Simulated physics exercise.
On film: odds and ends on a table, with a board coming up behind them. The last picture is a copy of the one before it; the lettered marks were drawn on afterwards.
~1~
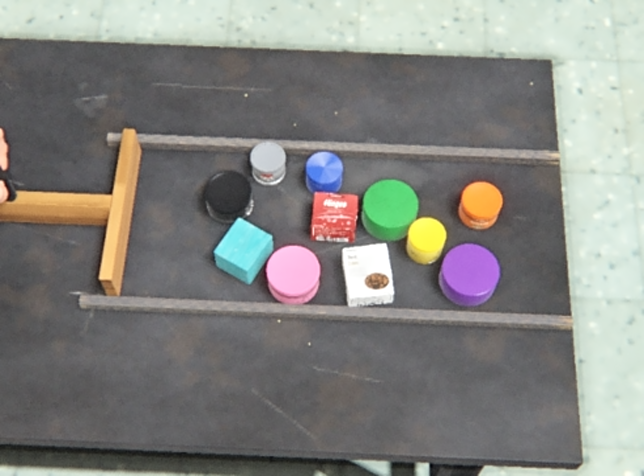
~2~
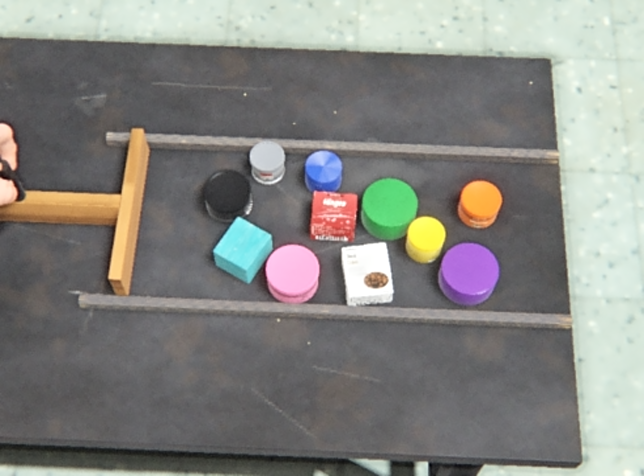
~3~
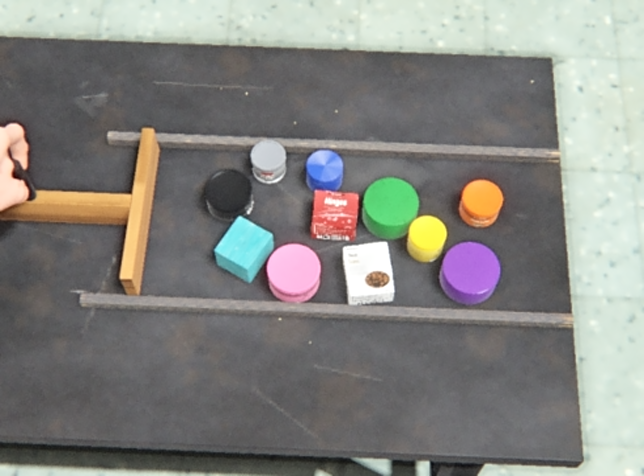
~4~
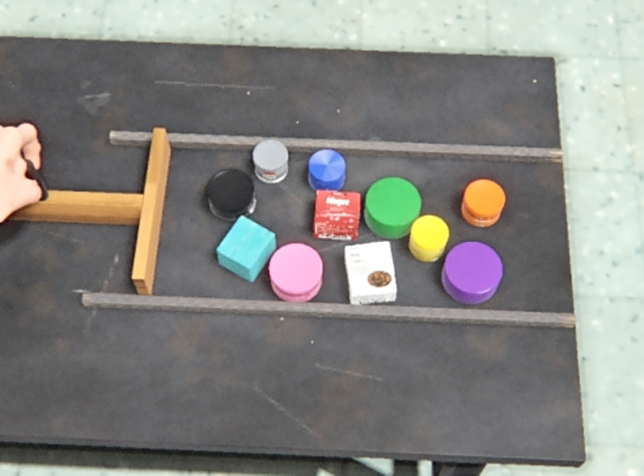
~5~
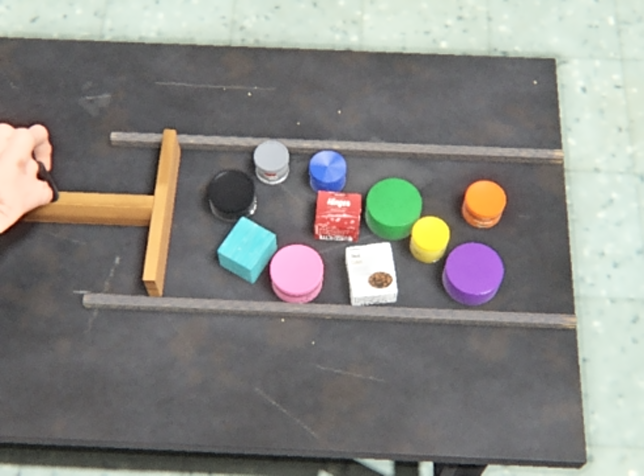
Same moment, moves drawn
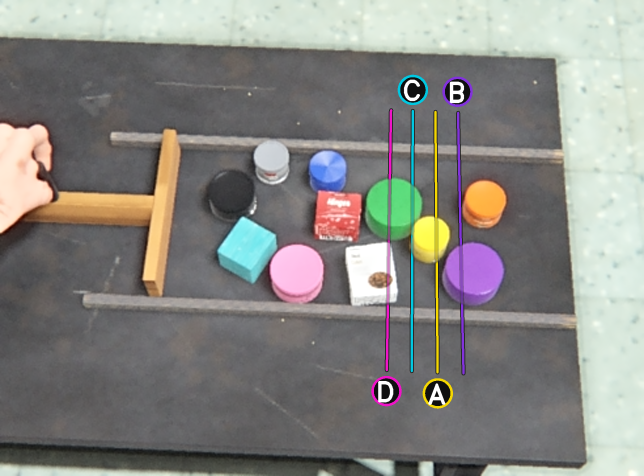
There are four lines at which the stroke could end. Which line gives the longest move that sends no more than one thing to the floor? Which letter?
No farther than A.
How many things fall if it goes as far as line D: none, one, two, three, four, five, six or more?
In all, none.
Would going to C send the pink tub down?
No.
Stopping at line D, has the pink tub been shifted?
By then, yes.
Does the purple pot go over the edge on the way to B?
Yes.
On the copy, A at (436, 233); B at (461, 234); C at (412, 232); D at (389, 231).
On A. First, board (259, 206); grey tin (288, 164); pink tub (322, 279).
Then, board (358, 210); orange tub (512, 198); purple pot (489, 284).
Finally, board (435, 213); orange tub (563, 184); purple pot (564, 285); none fallen.
By contrast, B drops two; C is within the limit but short; D is within the limit but short.
